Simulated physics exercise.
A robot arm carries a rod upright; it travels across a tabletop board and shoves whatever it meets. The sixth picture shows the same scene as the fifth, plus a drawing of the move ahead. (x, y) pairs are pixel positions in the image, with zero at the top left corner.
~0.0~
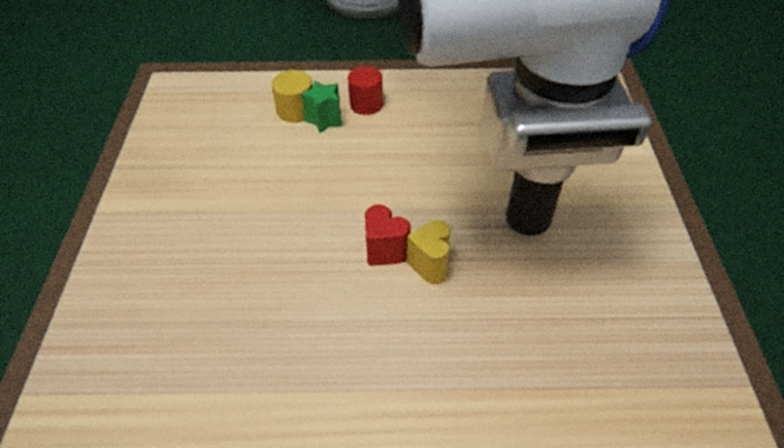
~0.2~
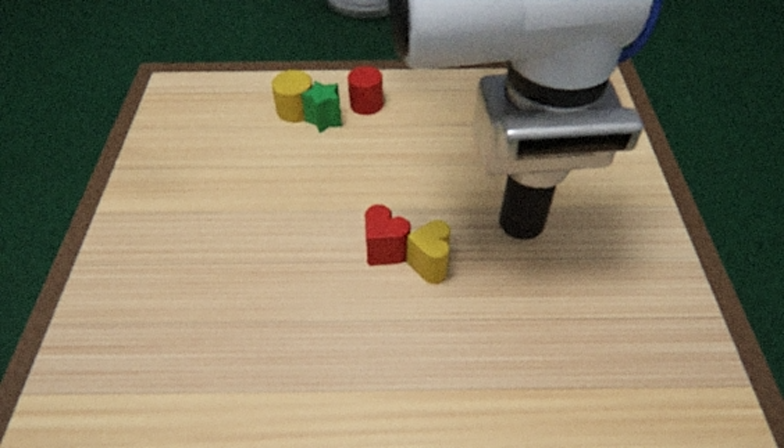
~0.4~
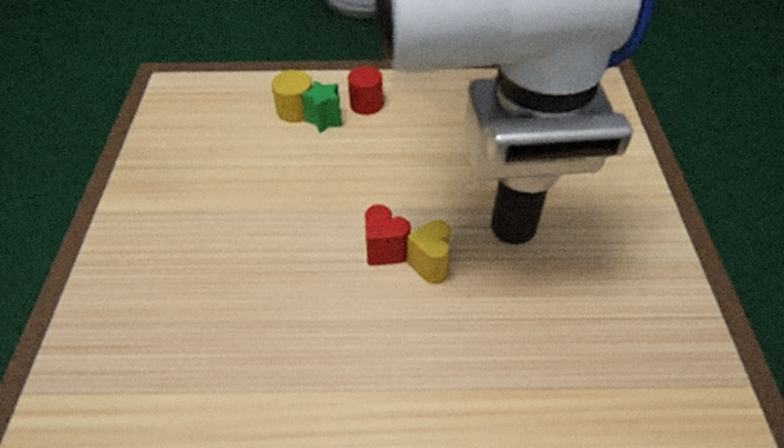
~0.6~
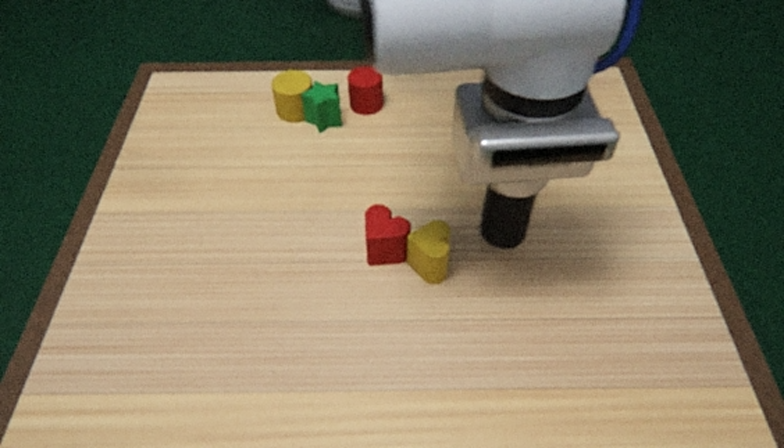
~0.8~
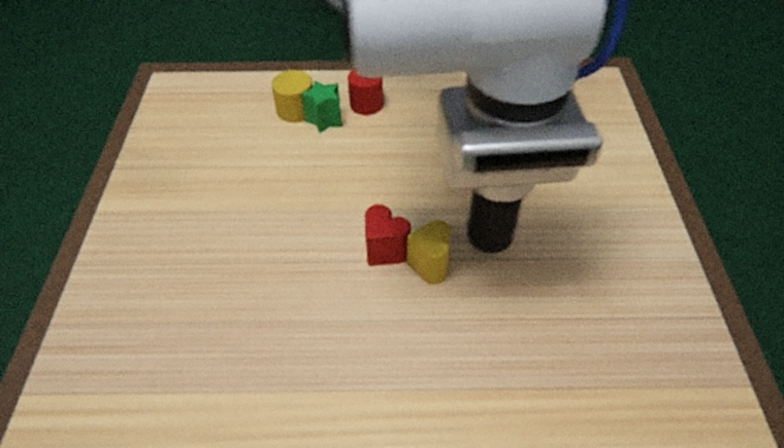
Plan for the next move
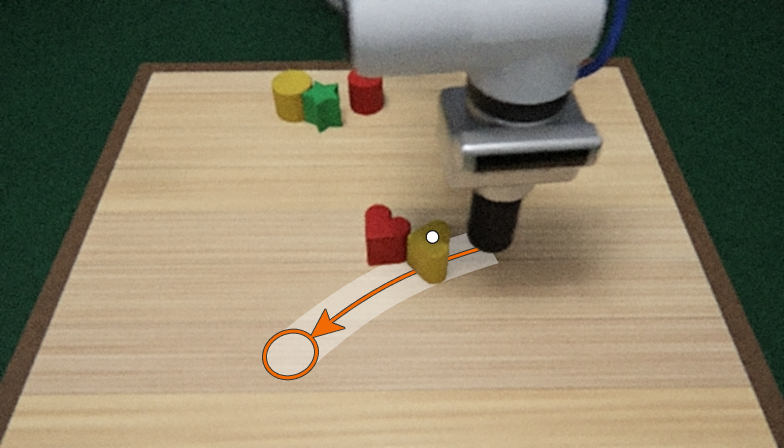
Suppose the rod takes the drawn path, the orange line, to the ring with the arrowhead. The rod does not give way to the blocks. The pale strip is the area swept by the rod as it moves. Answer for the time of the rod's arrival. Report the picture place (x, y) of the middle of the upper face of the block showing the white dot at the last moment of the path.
I expect it at (246, 357).
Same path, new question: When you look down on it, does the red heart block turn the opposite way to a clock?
The answer is no.
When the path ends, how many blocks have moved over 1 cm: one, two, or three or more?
Two will move.
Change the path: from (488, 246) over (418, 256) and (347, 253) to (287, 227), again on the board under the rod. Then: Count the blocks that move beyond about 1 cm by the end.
That's two.
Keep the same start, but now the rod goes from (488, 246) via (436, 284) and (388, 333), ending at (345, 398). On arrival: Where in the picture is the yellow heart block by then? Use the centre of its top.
The middle of the upper face of the yellow heart block will lie at about (373, 262) in the picture.
Drawn move, from (488, 246) by way of (421, 269) and (355, 305) to (291, 354); the dot is on the yellow heart block.
What follows on the original path. One third of the way, rod (420, 260); red heart block (373, 221), turned 25° clockwise; yellow heart block (390, 263), turned 50° anticlockwise.
Two thirds of the way, rod (353, 295); red heart block (364, 221), turned 55° clockwise; yellow heart block (318, 303), turned 50° anticlockwise.
At the end, rod (288, 345); red heart block (364, 221), turned 55° clockwise; yellow heart block (246, 357), turned 50° anticlockwise.
